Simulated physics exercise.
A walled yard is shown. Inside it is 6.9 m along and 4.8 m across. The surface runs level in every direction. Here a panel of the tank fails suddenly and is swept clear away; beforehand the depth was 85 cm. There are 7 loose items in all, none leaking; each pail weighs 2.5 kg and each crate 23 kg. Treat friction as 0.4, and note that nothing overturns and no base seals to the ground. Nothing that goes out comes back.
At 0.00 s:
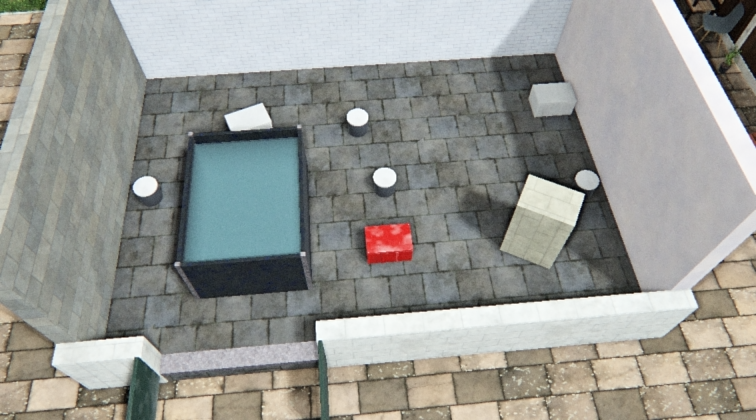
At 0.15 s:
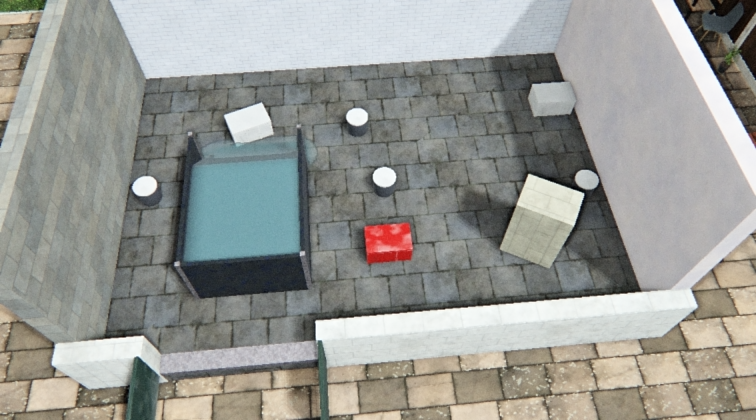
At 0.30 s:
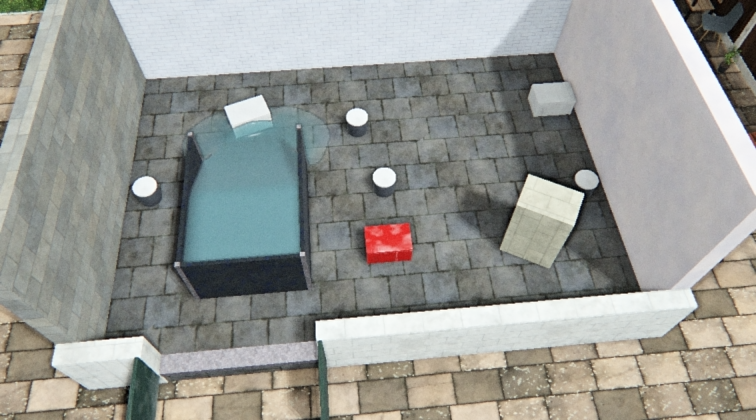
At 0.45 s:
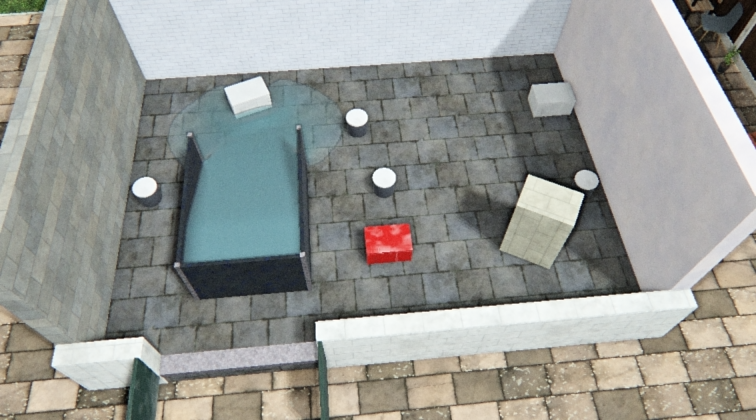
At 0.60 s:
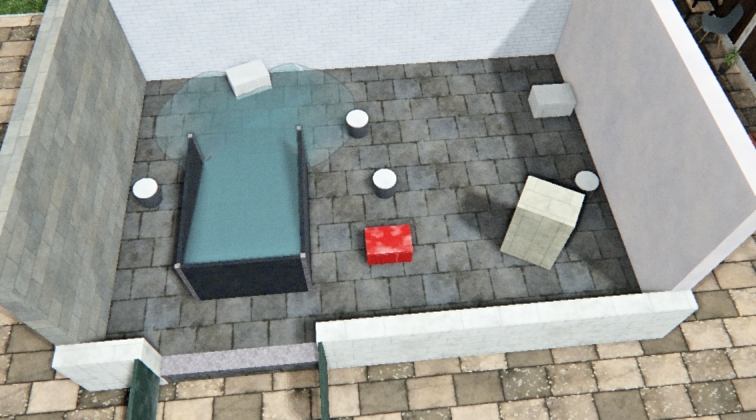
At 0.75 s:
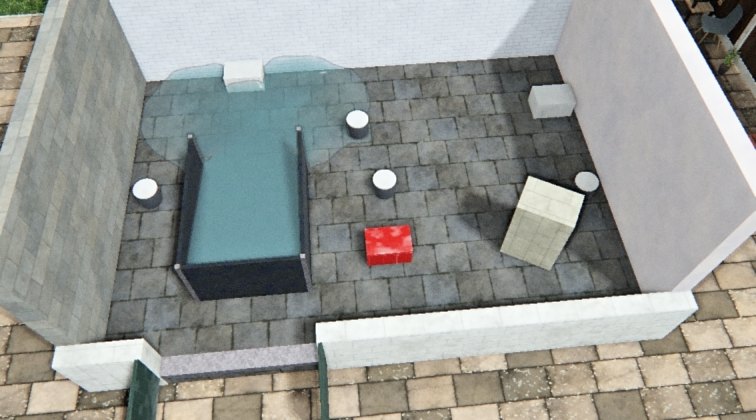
Water poured out of the back of a dark-sided tank in a walled, paved yard, spreading toward the far wall and pushing a white block back, while the red crate stayed put.
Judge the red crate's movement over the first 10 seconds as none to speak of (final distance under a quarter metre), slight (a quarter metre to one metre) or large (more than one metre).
Expect a tiny change in position.
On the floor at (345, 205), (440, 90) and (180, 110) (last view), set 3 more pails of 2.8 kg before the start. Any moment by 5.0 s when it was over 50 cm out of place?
Taking them in order: Not far enough, far enough and far enough.
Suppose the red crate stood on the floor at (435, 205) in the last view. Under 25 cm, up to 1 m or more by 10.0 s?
It hardly budges.
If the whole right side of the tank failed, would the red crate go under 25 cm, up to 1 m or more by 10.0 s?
My answer is that the red crate is flushed far out.
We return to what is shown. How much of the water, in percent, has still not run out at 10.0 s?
82 %.
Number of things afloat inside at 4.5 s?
At that moment it comes to 2.
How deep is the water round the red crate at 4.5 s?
Close to 0 centimetres.
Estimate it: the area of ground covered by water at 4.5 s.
I'd estimate close to 27 m2.
After 2.0 s the red crate is near (389, 240), 0.0 m from its start, aground; 0 of 7 are out; 1 afloat.
After 4.5 s the red crate is near (389, 240), 0.0 m from its start, aground; 1 of 7 are out; 2 afloat.
After 7.0 s the red crate is near (388, 240), 0.0 m from its start, aground; 1 of 7 are out; 1 afloat.
After 10.0 s the red crate is near (388, 240), 0.0 m from its start, aground; 1 of 7 are out; 3 afloat.
